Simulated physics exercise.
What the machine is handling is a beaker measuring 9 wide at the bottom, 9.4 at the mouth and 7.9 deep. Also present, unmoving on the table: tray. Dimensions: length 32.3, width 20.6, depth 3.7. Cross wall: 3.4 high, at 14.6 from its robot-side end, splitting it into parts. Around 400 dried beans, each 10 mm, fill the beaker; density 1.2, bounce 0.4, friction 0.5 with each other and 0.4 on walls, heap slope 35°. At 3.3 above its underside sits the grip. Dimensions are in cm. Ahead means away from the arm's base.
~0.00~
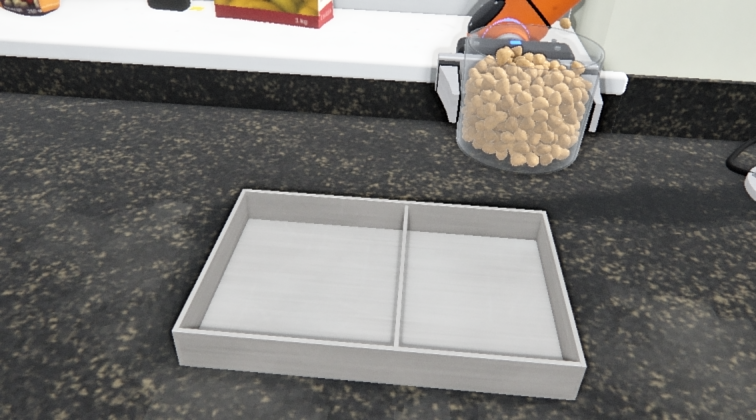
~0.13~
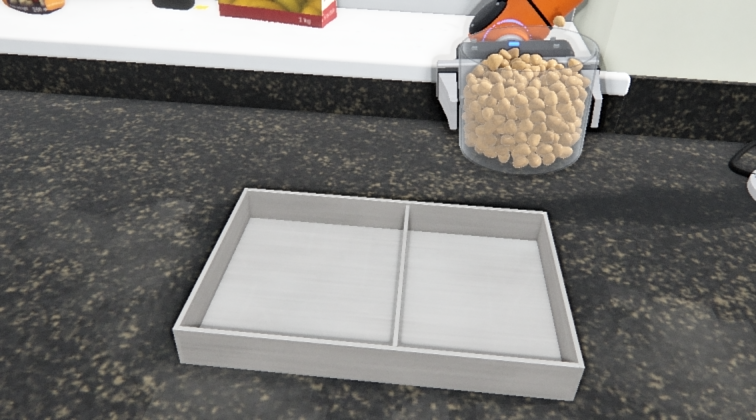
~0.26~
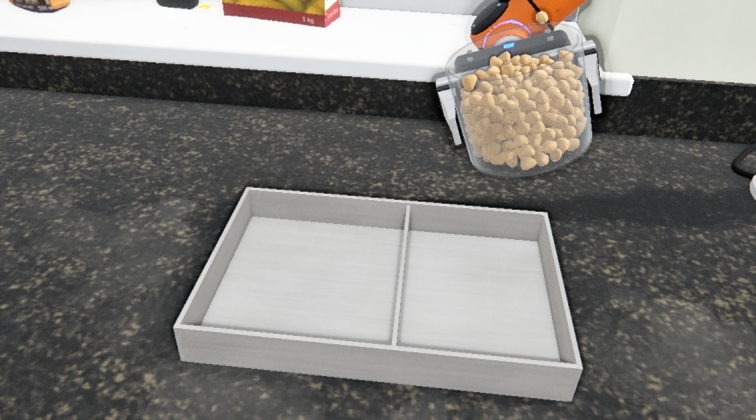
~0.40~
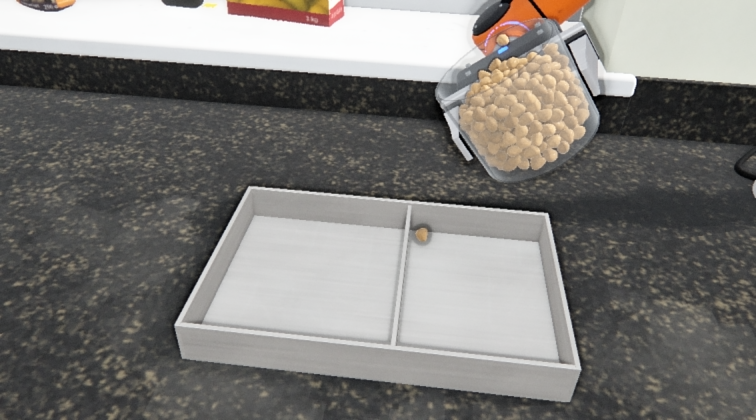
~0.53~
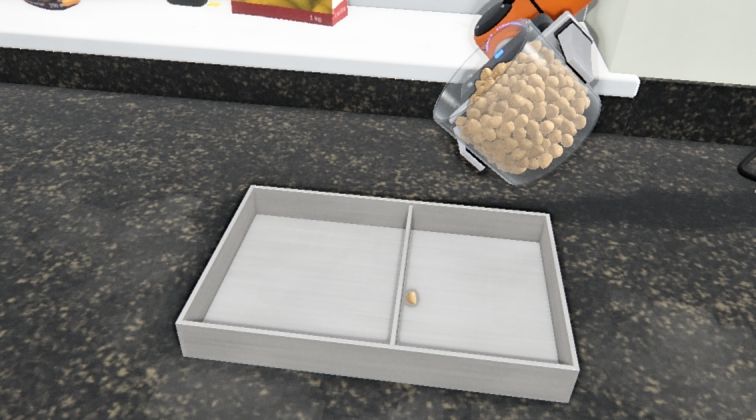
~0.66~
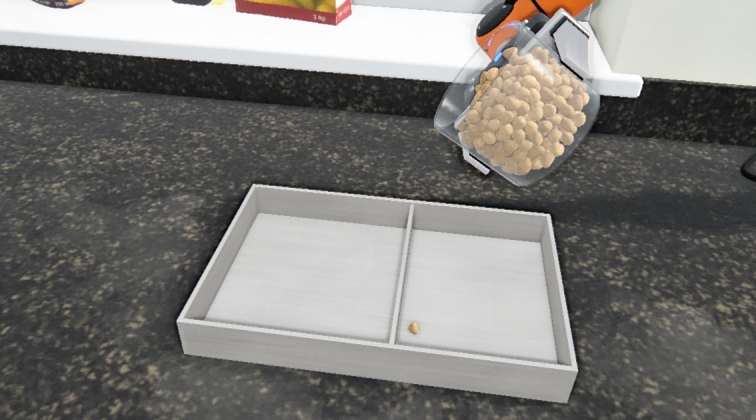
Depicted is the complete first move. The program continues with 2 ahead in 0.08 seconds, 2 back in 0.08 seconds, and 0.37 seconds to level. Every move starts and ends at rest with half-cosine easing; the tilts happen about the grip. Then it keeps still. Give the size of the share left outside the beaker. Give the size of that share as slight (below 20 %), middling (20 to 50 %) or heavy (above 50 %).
Slight.
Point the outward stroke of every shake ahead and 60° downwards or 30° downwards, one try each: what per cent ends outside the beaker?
Near 0 and 5 percent respectively.
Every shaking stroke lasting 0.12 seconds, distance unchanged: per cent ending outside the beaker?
That would give around 5 per cent.
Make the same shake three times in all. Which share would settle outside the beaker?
About 20 per cent, then.
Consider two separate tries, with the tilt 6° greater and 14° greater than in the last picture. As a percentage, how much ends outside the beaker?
I'd expect close to 15 and then 20 per cent.
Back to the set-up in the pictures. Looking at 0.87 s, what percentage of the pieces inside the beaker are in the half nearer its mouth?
Share in the mouth half: About 45 %.
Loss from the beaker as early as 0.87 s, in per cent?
Around 5 percent at that moment.
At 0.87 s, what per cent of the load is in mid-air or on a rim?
I'd reckon close to 6 per cent.
By 0.87 s, tilted 53° forward, highest piece 24 above the table; 376 in the beaker, 1 in the robot-side part, 26 in flight or on a rim.
By 1.08 s, tilted 11° forward, highest piece 25 above the table; 356 in the beaker, 39 in the far-side part, 2 in the robot-side part, 6 in flight or on a rim.
By 1.39 s, level, highest piece 25 above the table; 356 in the beaker, 43 in the far-side part, 3 in the robot-side part, 1 on the table or floor.
By 2.44 s, level, highest piece 25 above the table; 356 in the beaker, 43 in the far-side part, 3 in the robot-side part, 1 on the table or floor.
Final count, 356 in the beaker, 43 in the far-side part, 3 in the robot-side part, 1 on the table or floor. That is 12 % outside the beaker.
